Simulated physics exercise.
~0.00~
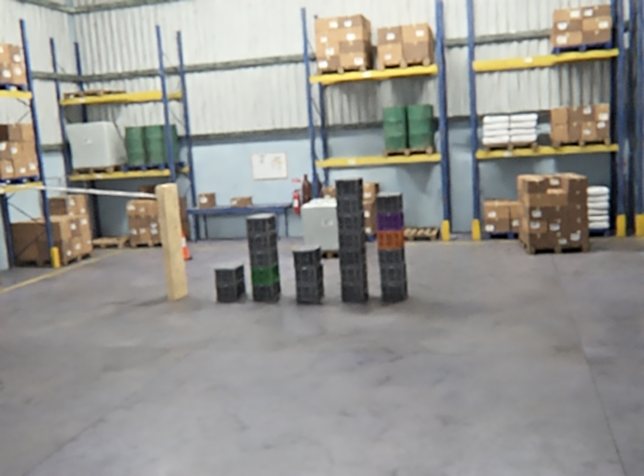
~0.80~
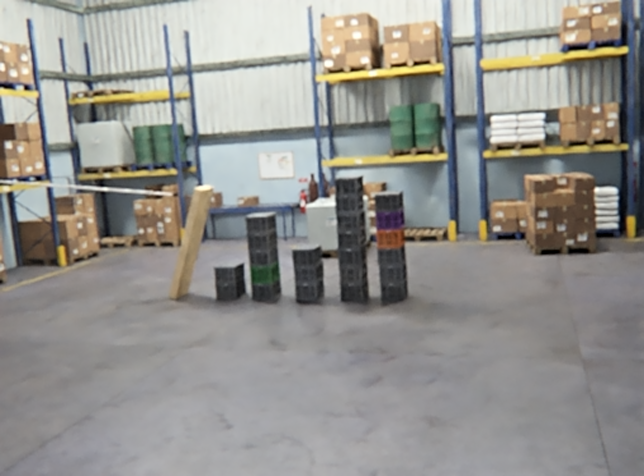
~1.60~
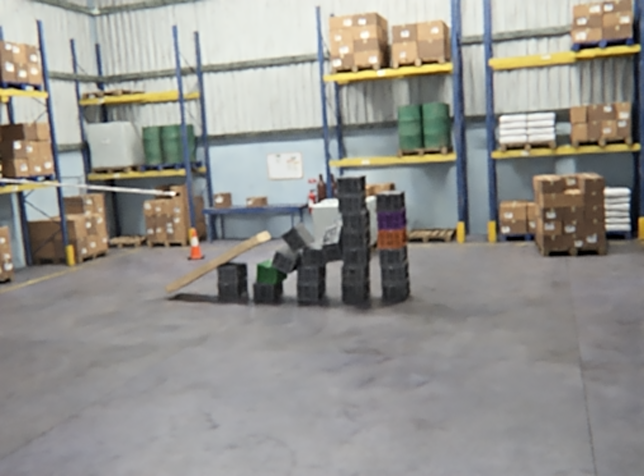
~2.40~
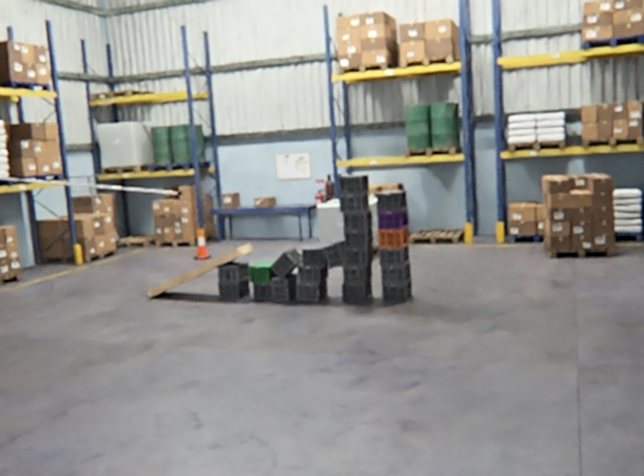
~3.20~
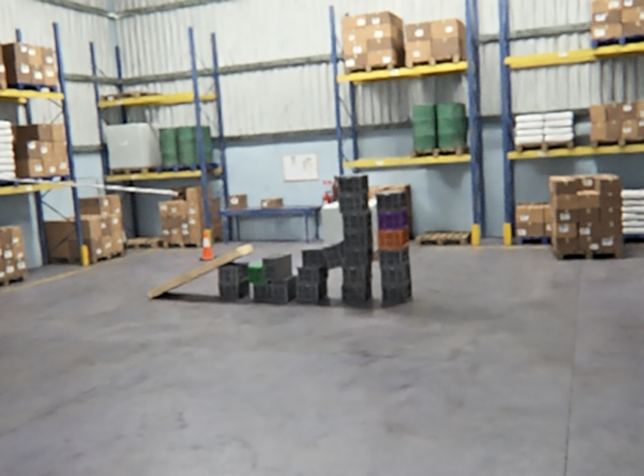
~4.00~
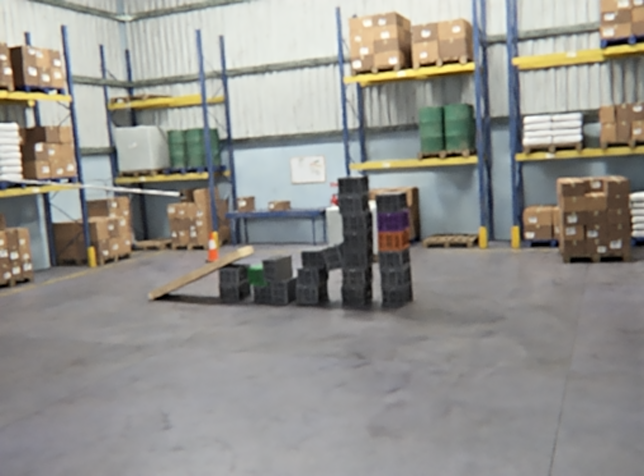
In a warehouse, a wooden board topples right, knocking three crates off a dark stack.
